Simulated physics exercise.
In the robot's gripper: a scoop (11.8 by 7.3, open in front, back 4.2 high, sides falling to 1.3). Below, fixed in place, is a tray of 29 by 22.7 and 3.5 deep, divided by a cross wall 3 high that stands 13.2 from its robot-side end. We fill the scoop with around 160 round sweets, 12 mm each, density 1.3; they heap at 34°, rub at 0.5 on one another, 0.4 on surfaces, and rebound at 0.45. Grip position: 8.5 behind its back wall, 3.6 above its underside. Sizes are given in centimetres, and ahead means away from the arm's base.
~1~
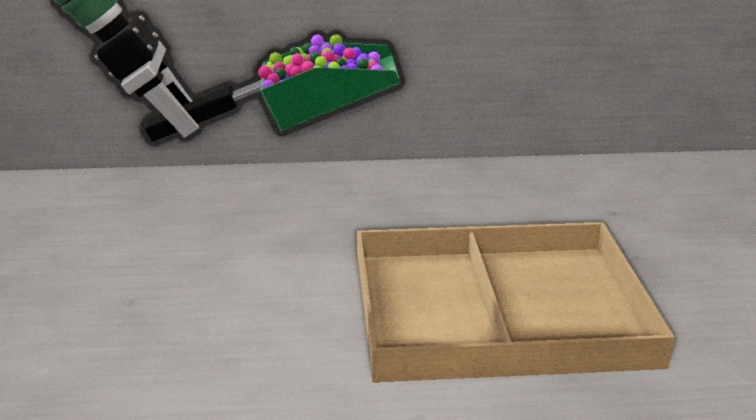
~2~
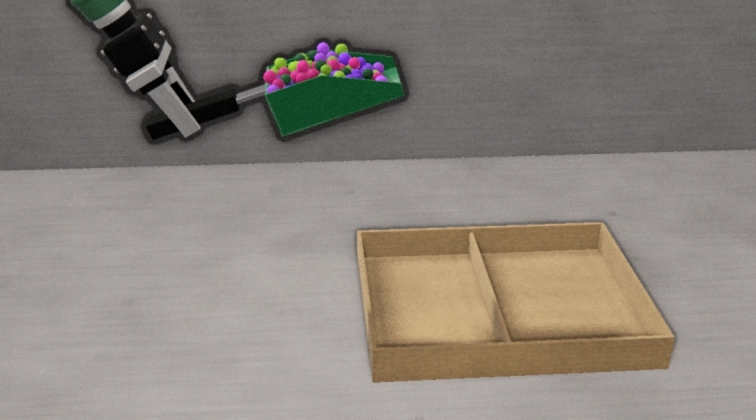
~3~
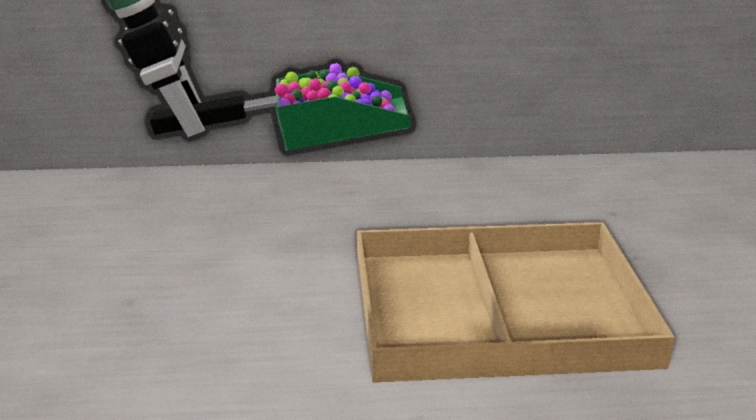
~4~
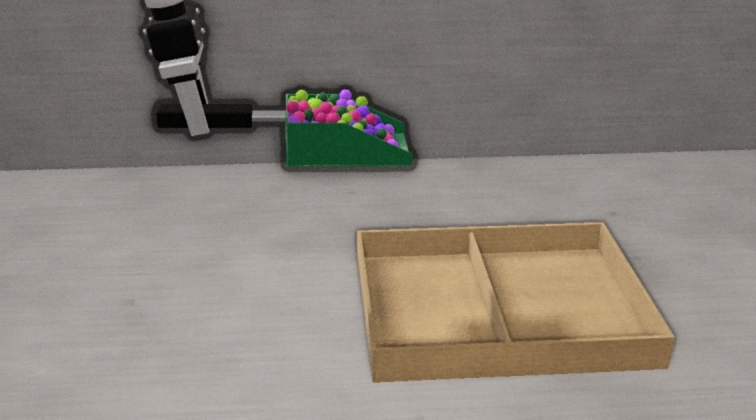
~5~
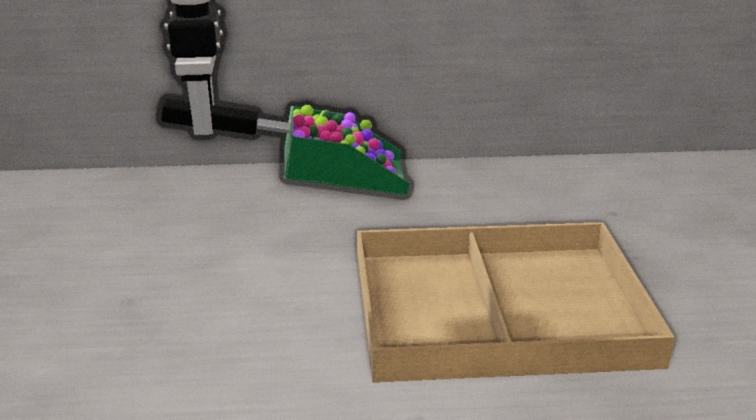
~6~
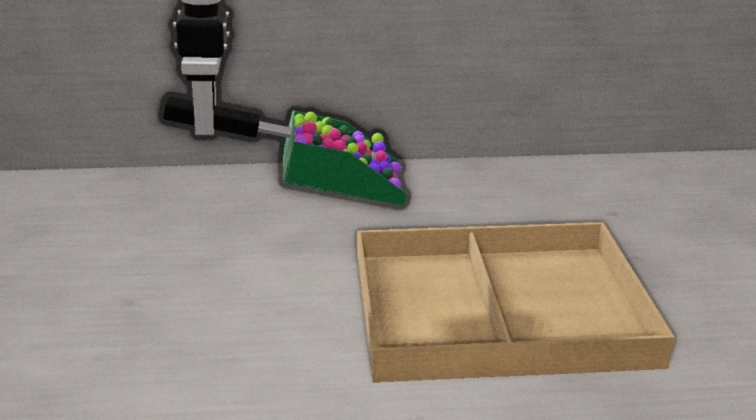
In this clip, a robot arm holding a green scoop heaped with pink, purple and lime balls lowers it slightly beside a divided, empty tan tray, while the scoop gradually tilts from leaning backward to angling forward.
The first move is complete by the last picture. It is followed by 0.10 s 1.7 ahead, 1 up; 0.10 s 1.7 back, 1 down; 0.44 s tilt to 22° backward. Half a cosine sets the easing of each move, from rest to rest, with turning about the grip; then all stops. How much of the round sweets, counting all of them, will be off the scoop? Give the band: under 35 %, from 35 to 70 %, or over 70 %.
The share falls from 35 to 70 %.
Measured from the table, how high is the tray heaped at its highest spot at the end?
When it all comes to rest, you'd measure around 2.5 cm up from the table.
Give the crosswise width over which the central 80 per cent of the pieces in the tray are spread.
About 14 cm.
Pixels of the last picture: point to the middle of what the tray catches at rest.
Middle point: About (455, 300).
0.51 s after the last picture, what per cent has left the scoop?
Close to 50 per cent of the load is out.
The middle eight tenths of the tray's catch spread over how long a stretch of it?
The stretch runs around 8 cm.
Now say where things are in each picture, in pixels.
Scoop floor at (326, 93), tilted 22° backward; upper third of the load around (327, 62), from x 265 to 380, top at y 40; 158 on the scoop, in the first frame.
Scoop floor at (329, 101), tilted 19° backward; upper third of the load around (325, 70), from x 270 to 385, top at y 50, in the second frame.
Scoop floor at (335, 122), tilted 10° backward; upper third of the load around (323, 90), from x 280 to 390, top at y 70, in the third frame.
Scoop floor at (336, 146), tilted 2° forward; upper third of the load around (322, 114), from x 295 to 395, top at y 95, in the fourth frame.
Scoop floor at (334, 165), tilted 11° forward; upper third of the load around (320, 132), from x 295 to 390, top at y 110, in the fifth frame.
Scoop floor at (333, 171), tilted 14° forward; upper third of the load around (317, 140), from x 290 to 395, top at y 120; 158 on the scoop, in the sixth frame.
Then, 0.26 s after the last picture, tilted 13° forward, highest piece 20 above the table; 105 on the scoop, 18 in the robot-side part, 1 in the far-side part, 34 in flight or on a rim.
Then, 0.51 s after the last picture, tilted 15° backward, highest piece 27 above the table; 80 on the scoop, 68 in the robot-side part, 3 in the far-side part, 7 in flight or on a rim.
Then, 0.84 s after the last picture, tilted 22° backward, highest piece 29 above the table; 78 on the scoop, 77 in the robot-side part, 3 in the far-side part.
Then, 1.89 s after the last picture, tilted 22° backward, highest piece 29 above the table; 78 on the scoop, 77 in the robot-side part, 3 in the far-side part.
Final count, 78 on the scoop, 77 in the robot-side part, 3 in the far-side part. That is 51 % off the scoop.
